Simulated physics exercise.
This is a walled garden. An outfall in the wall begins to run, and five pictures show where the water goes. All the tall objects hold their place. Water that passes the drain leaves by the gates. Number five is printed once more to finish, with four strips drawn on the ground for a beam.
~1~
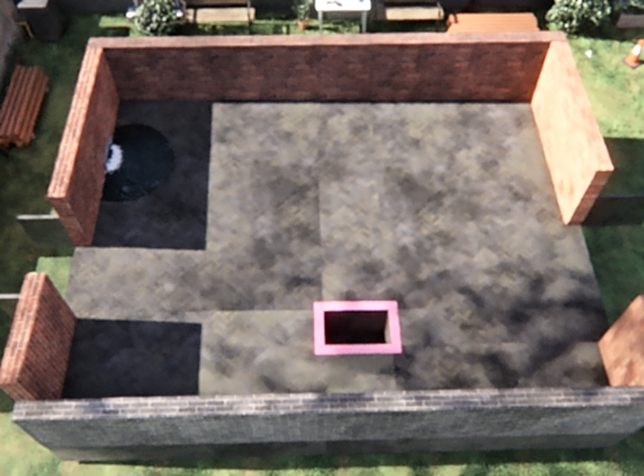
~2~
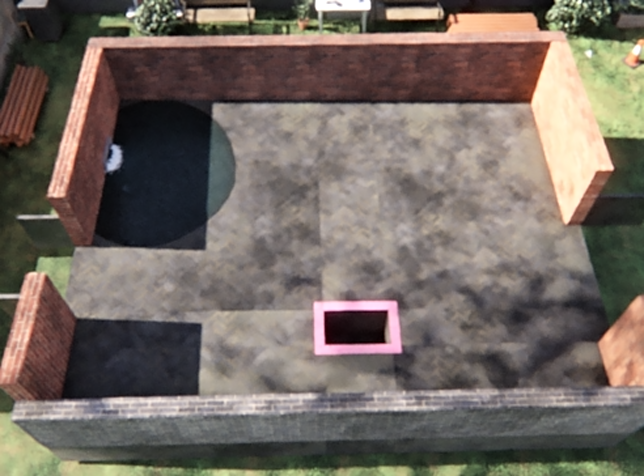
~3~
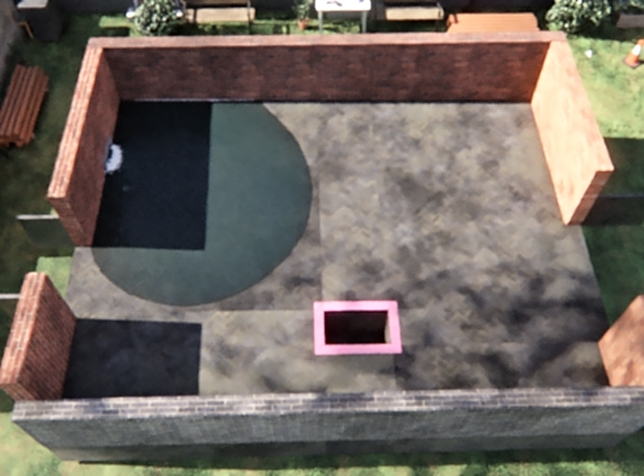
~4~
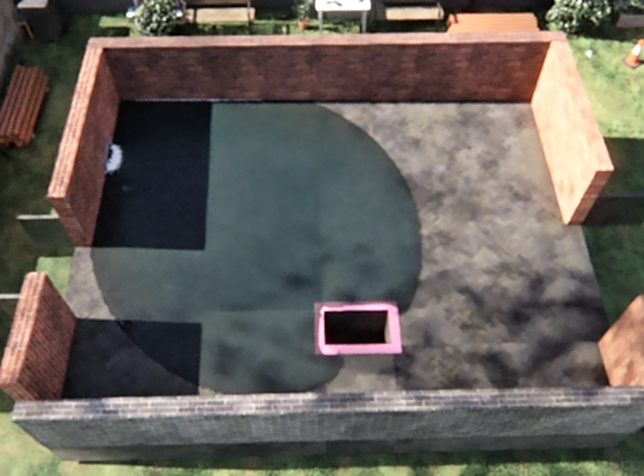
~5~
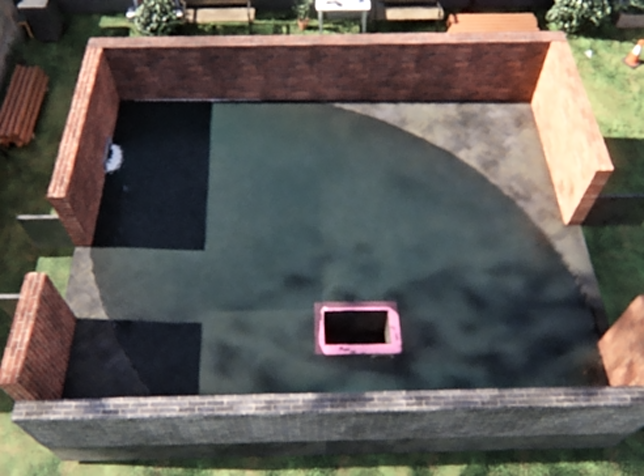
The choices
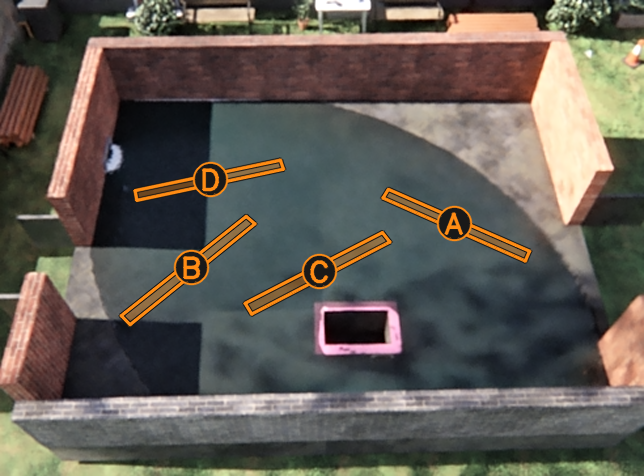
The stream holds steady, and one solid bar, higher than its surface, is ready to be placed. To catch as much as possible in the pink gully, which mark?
Spot A does it best.
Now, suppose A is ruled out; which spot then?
It is B.
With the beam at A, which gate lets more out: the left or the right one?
The right gate.
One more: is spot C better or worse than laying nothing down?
It is worse.
On the marked copy, A from (385, 193) to (527, 256); B from (125, 320) to (250, 220); C from (248, 308) to (386, 237); D from (135, 195) to (281, 164).
If A is chosen, about 25 % of the stream goes into the pink gully, about 75 % out by the gates.
If B is chosen, about 8 % of the stream goes into the pink gully, about 92 % out by the gates.
If C is chosen, about 2 % of the stream goes into the pink gully, about 97 % out by the gates.
If D is chosen, about 3 % of the stream goes into the pink gully, about 97 % out by the gates.
